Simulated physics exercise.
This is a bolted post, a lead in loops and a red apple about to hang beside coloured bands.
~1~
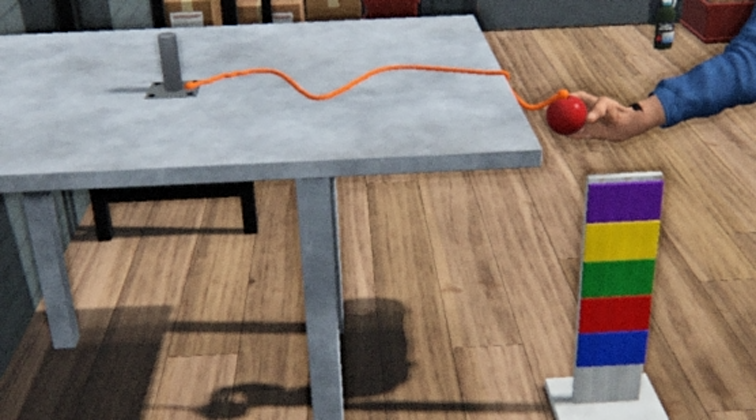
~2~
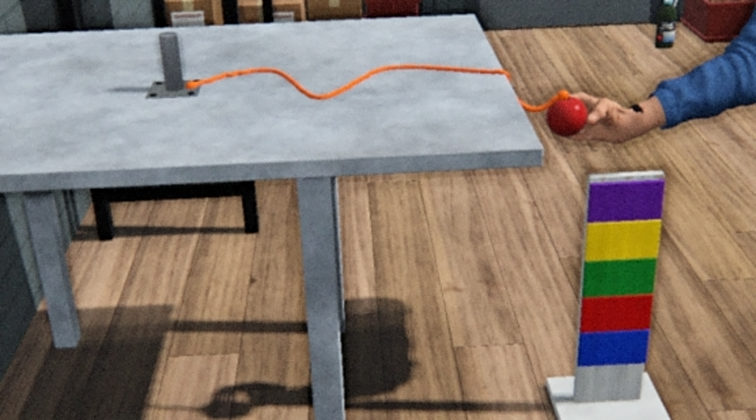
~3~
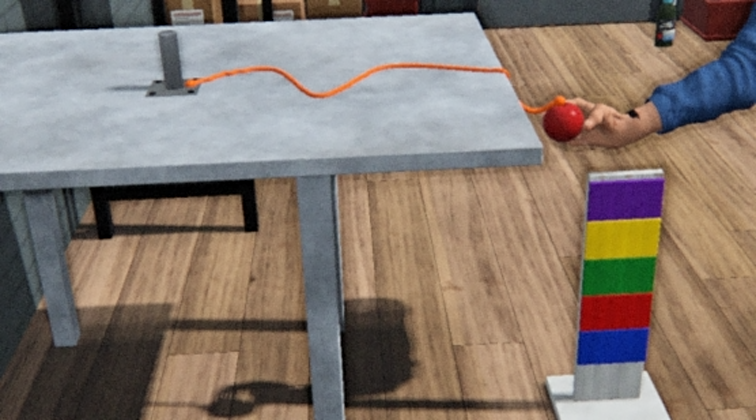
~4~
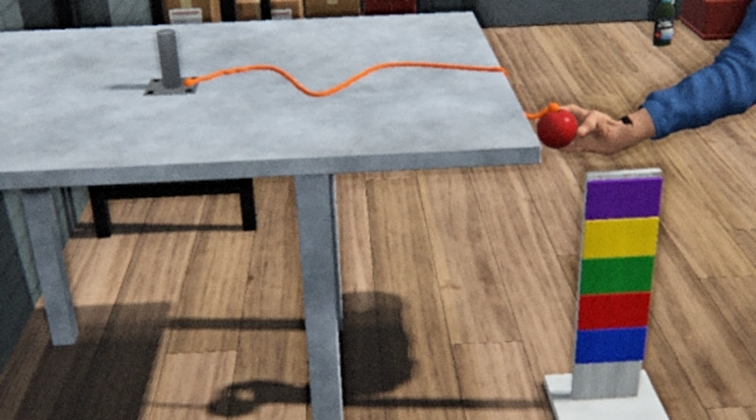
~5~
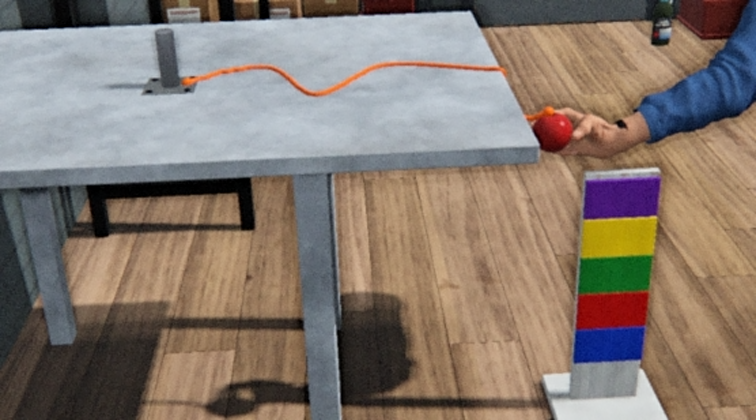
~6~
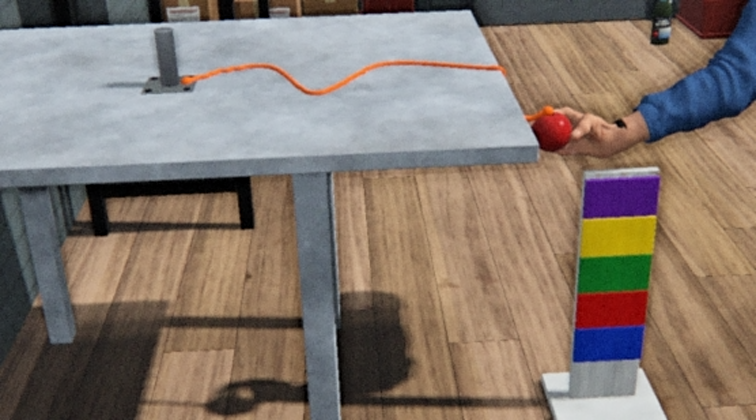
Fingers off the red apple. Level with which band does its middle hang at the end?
The green one.
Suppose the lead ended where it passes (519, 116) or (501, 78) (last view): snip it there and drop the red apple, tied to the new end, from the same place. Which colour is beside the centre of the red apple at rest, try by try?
It would be yellow; purple.
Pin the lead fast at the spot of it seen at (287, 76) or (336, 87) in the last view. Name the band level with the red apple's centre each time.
In that order: Yellow; purple.
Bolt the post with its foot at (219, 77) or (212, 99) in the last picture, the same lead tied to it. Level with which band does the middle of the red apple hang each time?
Try by try: Red; red.
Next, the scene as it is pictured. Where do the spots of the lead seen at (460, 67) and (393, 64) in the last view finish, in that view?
The first at (501, 142), the second at (501, 77).
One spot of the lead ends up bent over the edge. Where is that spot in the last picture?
It lies at about (386, 64).
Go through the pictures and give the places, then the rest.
In the first frame, red apple (566, 115); purple (625, 204); yellow (622, 242); green (619, 280); red (616, 315); blue (613, 350).
In the second frame, red apple (566, 116); lead through (225, 76) (290, 81) (340, 91) (397, 68) (492, 73).
In the third frame, red apple (563, 122).
In the fourth frame, red apple (557, 129); lead through (223, 73) (288, 78) (338, 89) (395, 65) (490, 70).
In the fifth frame, red apple (552, 133).
In the sixth frame, red apple (551, 132); lead through (220, 71) (286, 76) (336, 87) (392, 64) (488, 69).
A little later, apple near (538, 271); level with green.
Next, apple near (457, 265); level with green.
Later still, apple near (504, 269); level with green.
When it is over, apple near (501, 265); level with green. The lead holds its middle at green.
